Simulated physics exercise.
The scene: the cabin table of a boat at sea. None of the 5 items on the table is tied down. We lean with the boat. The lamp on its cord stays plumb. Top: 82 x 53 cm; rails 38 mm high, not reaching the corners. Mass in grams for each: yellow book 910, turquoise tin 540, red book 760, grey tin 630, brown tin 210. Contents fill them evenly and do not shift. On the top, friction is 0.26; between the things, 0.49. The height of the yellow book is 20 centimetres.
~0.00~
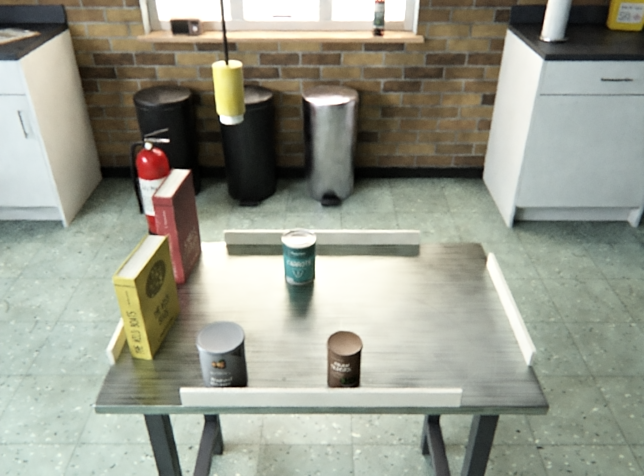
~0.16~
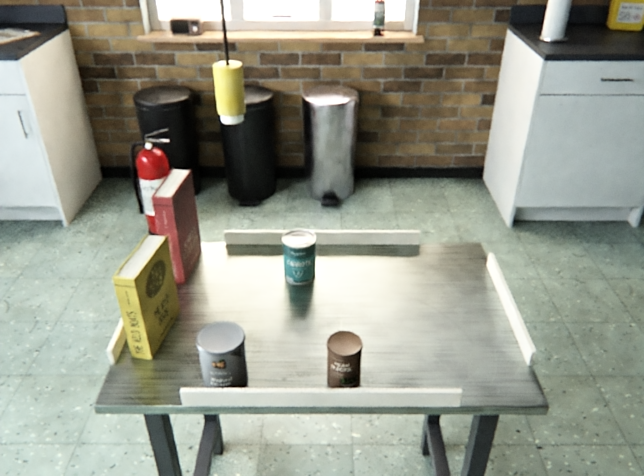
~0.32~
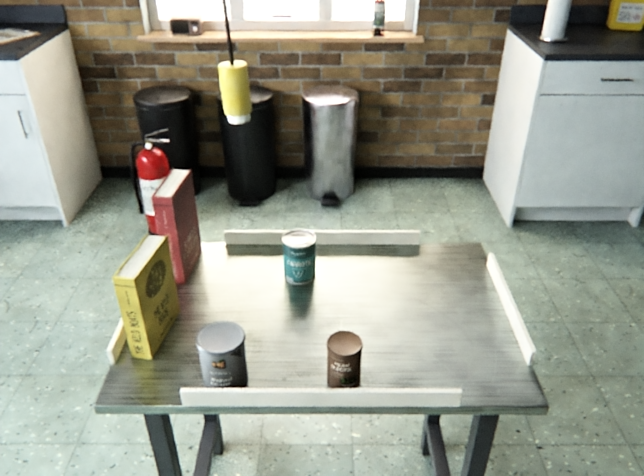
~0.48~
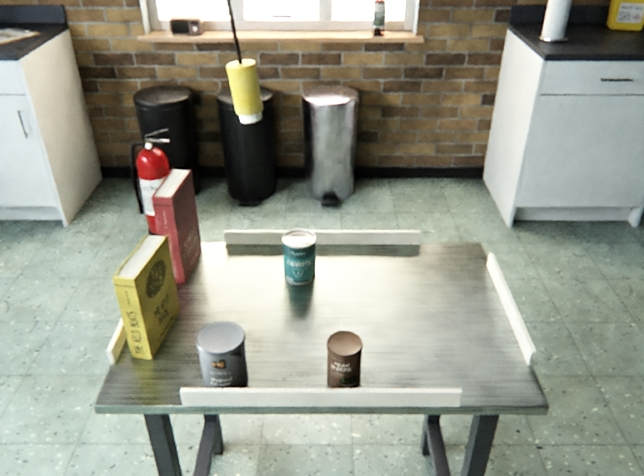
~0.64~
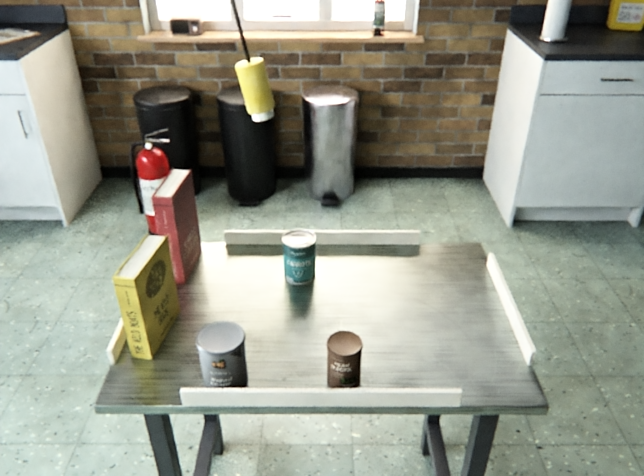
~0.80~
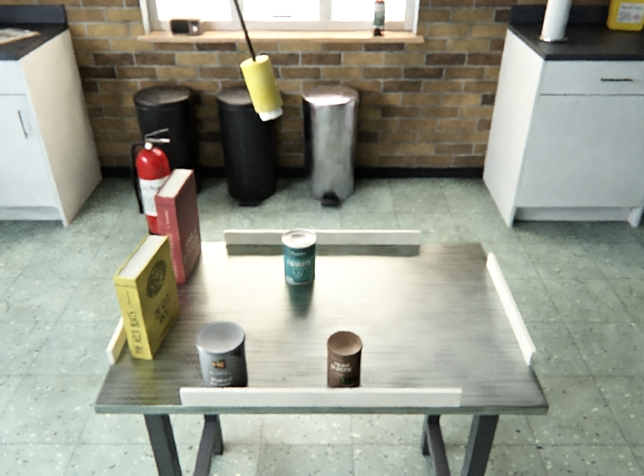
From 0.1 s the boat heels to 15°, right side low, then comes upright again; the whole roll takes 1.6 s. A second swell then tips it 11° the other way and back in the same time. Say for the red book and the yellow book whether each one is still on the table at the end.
The red book is still there, the yellow book is still there.
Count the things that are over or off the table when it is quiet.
All told, 2.
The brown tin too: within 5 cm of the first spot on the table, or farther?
The brown tin remains in place.
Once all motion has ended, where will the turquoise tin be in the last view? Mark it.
In the last view, its centre sits near (373, 261).
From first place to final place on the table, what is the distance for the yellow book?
Start to finish, roughly 19 cm.
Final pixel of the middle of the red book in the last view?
It settles at around (244, 262).
After 1.20 s, boat heeled 10°, right side down; red book on its side near (239, 255); yellow book 55° off its base near (195, 307); turquoise tin moved 2 cm.
After 1.30 s, boat heeled 8°, right side down; red book on its side near (244, 262); yellow book on its side near (215, 312); turquoise tin moved 8 cm.
In the end (3.8 s), toppled on the table, yellow book and red book; not toppled but over 5 cm from the start, turquoise tin; the other 2 under 5 cm from the start. In the last view, red book near (244, 262), yellow book near (237, 322).
